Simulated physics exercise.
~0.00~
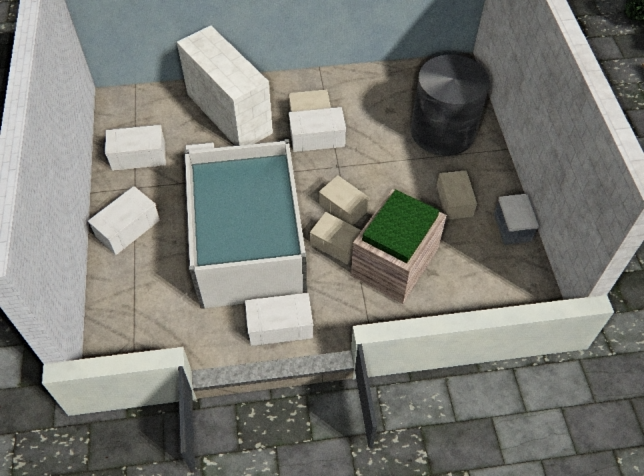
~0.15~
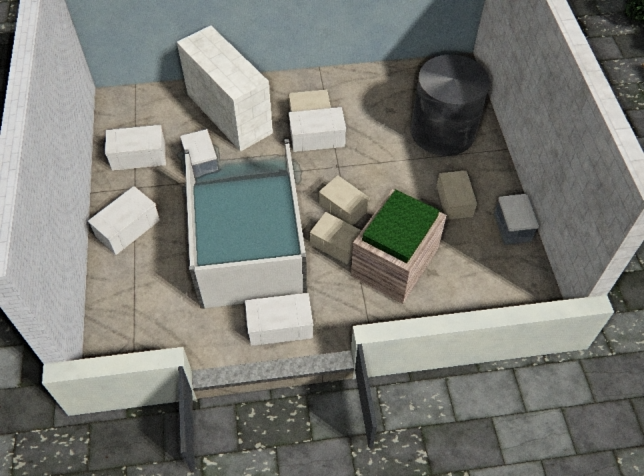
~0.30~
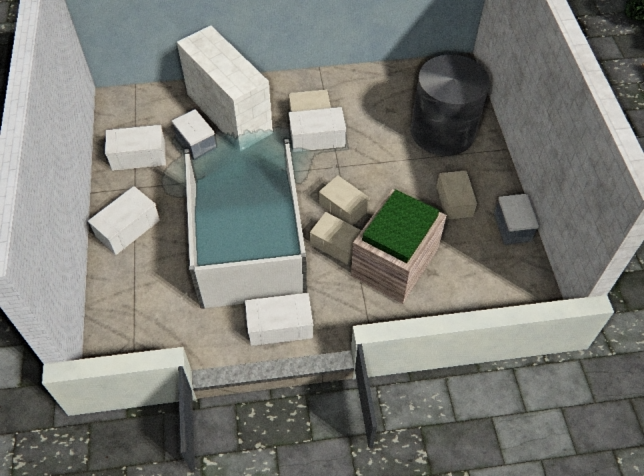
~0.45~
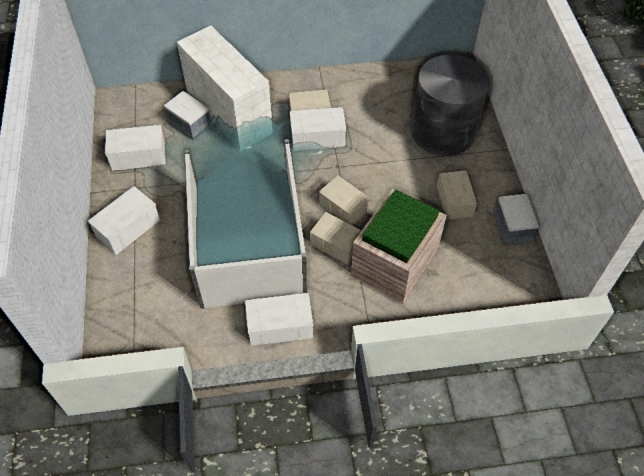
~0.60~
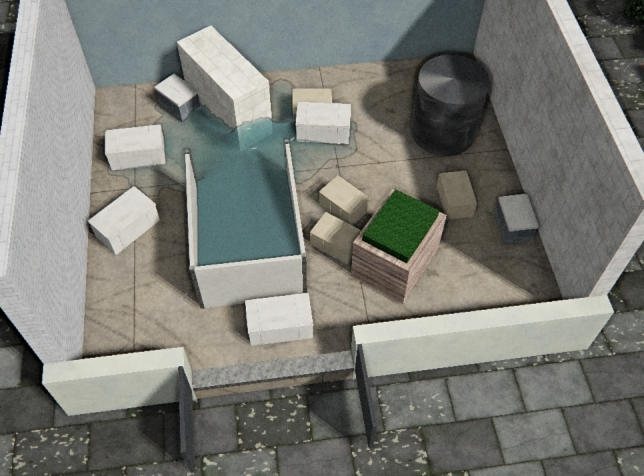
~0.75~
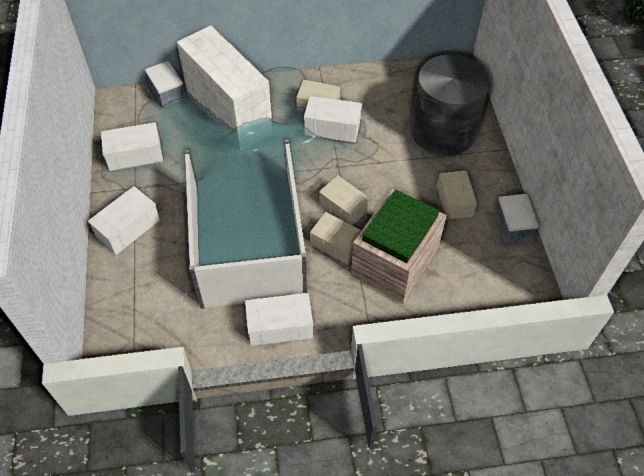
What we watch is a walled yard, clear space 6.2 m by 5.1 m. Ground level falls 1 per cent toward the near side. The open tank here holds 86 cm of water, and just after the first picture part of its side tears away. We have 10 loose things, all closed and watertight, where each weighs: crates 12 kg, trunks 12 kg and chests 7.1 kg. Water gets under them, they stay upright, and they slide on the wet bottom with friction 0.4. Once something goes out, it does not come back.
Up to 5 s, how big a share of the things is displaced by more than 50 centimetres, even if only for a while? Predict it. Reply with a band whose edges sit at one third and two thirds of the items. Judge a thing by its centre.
Band: Two thirds or above.
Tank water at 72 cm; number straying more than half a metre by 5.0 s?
Then the count would be 7.
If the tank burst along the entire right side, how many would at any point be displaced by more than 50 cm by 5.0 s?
That would give 6.
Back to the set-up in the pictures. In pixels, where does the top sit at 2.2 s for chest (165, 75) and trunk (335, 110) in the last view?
Approx. (94, 96); approx. (441, 70).
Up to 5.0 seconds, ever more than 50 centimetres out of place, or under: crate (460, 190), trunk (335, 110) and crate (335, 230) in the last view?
Listed in sequence: Higher; higher; lower for the last.
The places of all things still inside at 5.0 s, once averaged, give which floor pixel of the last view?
The average lands around (341, 243).
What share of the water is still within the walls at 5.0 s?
Around 100 % of the water.
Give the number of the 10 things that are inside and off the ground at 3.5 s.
Just then, the number is 3.
After 1.1 s 3 of 10 are over 50 cm from their spots; 1 afloat.
After 2.2 s 3 of 10 are over 50 cm from their spots; 4 afloat.
After 3.5 s 6 of 10 are over 50 cm from their spots; 3 afloat.
After 5.0 s 7 of 10 are over 50 cm from their spots, and 7 have been at some point; 7 afloat.
